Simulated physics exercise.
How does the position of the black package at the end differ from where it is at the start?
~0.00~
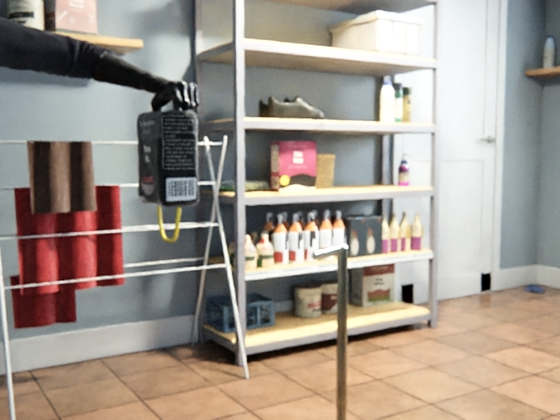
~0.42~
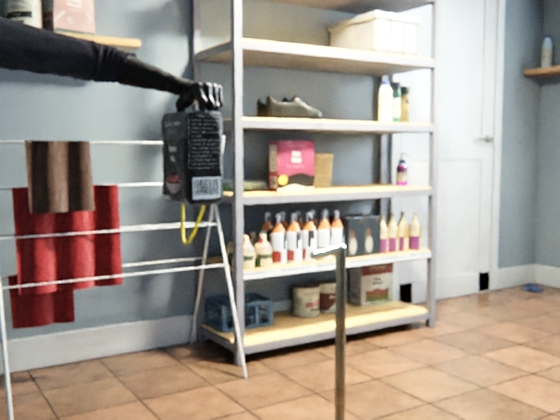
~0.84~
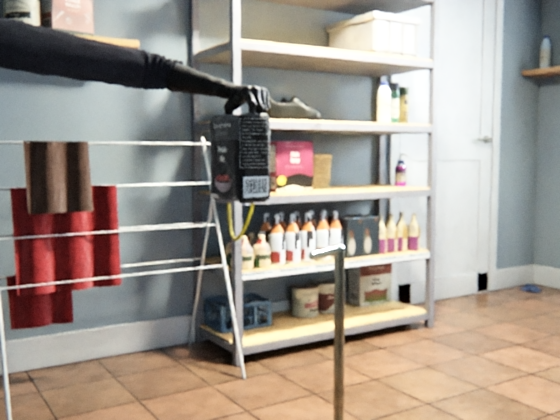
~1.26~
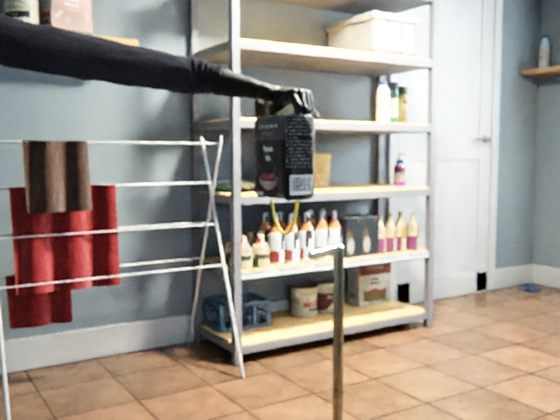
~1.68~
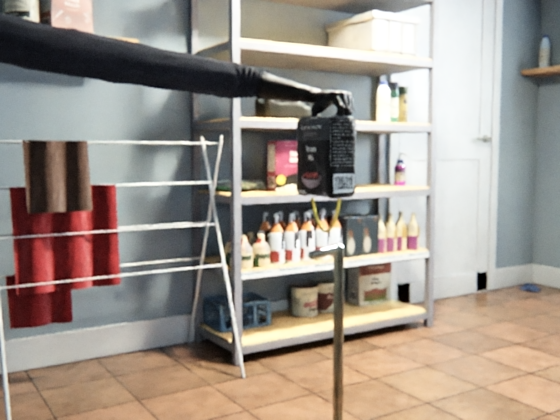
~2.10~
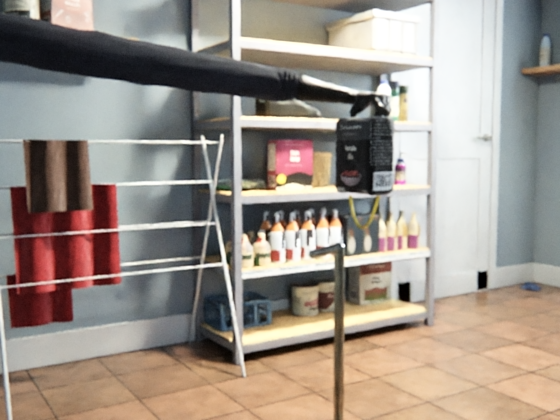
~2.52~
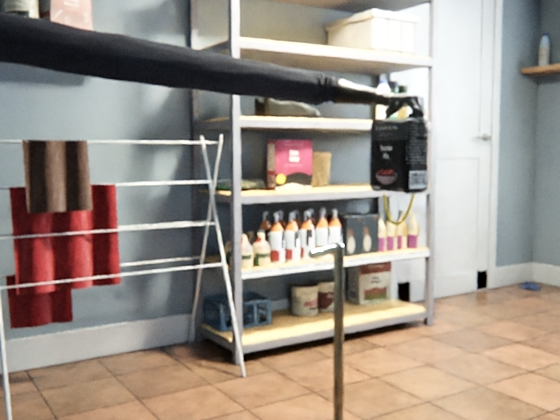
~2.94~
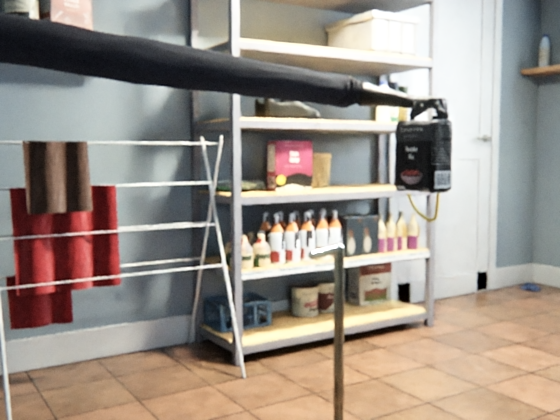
At the start the black package is held at the right end of the drying rack, left of the post. At the end it is held to the right of the post, by the right edge of the shelves.
In a tiled room with a drying rack and storage shelves, a dark arm carries an upright black package with a yellow loop dangling beneath it steadily rightward, over a thin hooked post, and ends holding it clear beyond the post, by the shelves' right edge.
